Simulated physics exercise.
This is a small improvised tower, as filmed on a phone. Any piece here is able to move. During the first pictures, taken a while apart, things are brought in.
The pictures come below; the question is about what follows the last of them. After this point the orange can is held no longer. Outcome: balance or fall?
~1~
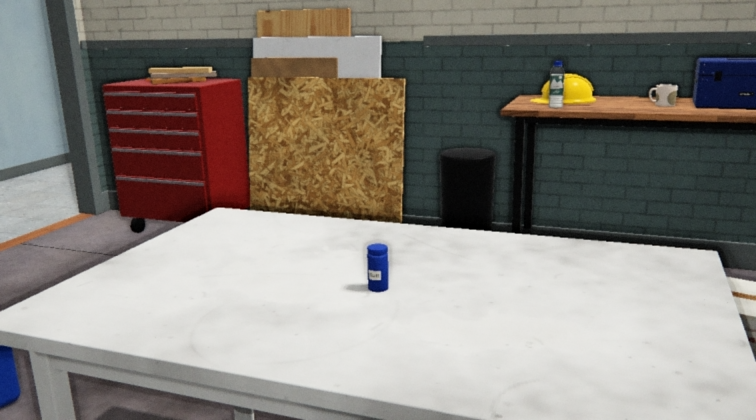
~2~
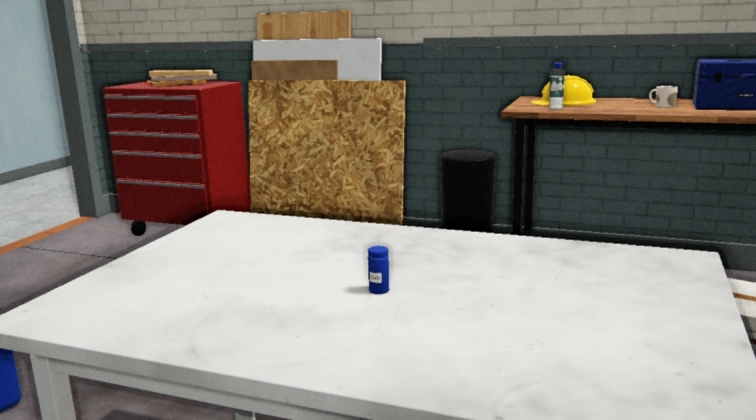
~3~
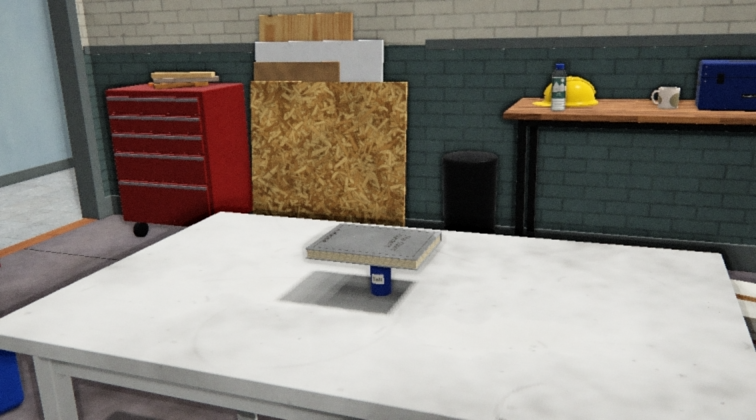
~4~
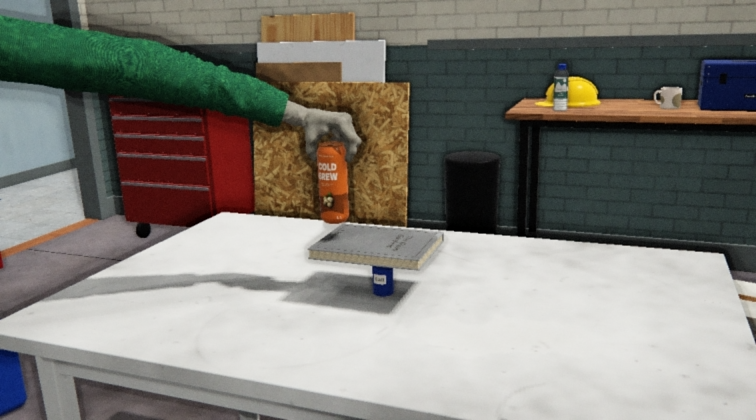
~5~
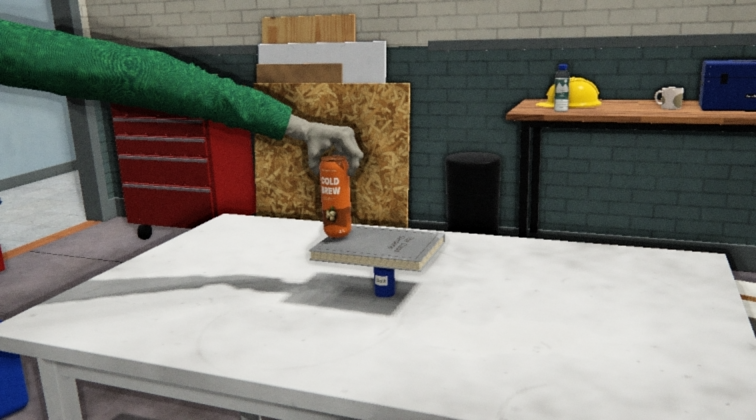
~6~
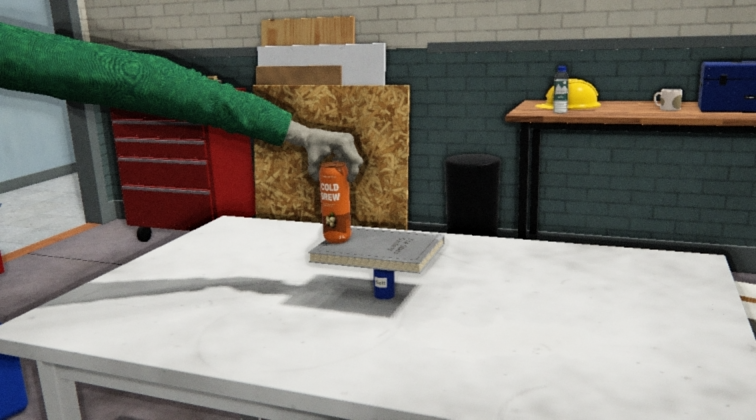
Nice try - it doesn't all stay together, though.
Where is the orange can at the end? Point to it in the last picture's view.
It finishes at about (292, 274).
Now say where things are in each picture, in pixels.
In the first frame, the last thing is not in view yet.
In the second frame, the last thing is not in view yet.
In the third frame, the last thing is not in view yet; grey book (376, 245).
The fourth frame shows still above its spot; orange can (333, 183); grey book (378, 245).
The fifth frame shows still above its spot; orange can (336, 197); grey book (379, 246).
The sixth frame shows set down, still held; orange can (336, 203); grey book (378, 248).
Then, 0.50 s later than the last frame, orange can now fallen; grey book tilted by 59°.
Then, 0.80 s later than the last frame, grey book now fallen; blue shaker on its side.
When it is over, fallen, grey book and orange can; lying over in the stack, blue shaker. End places, in pixels of the last picture, orange can near (292, 274). The stack comes apart.
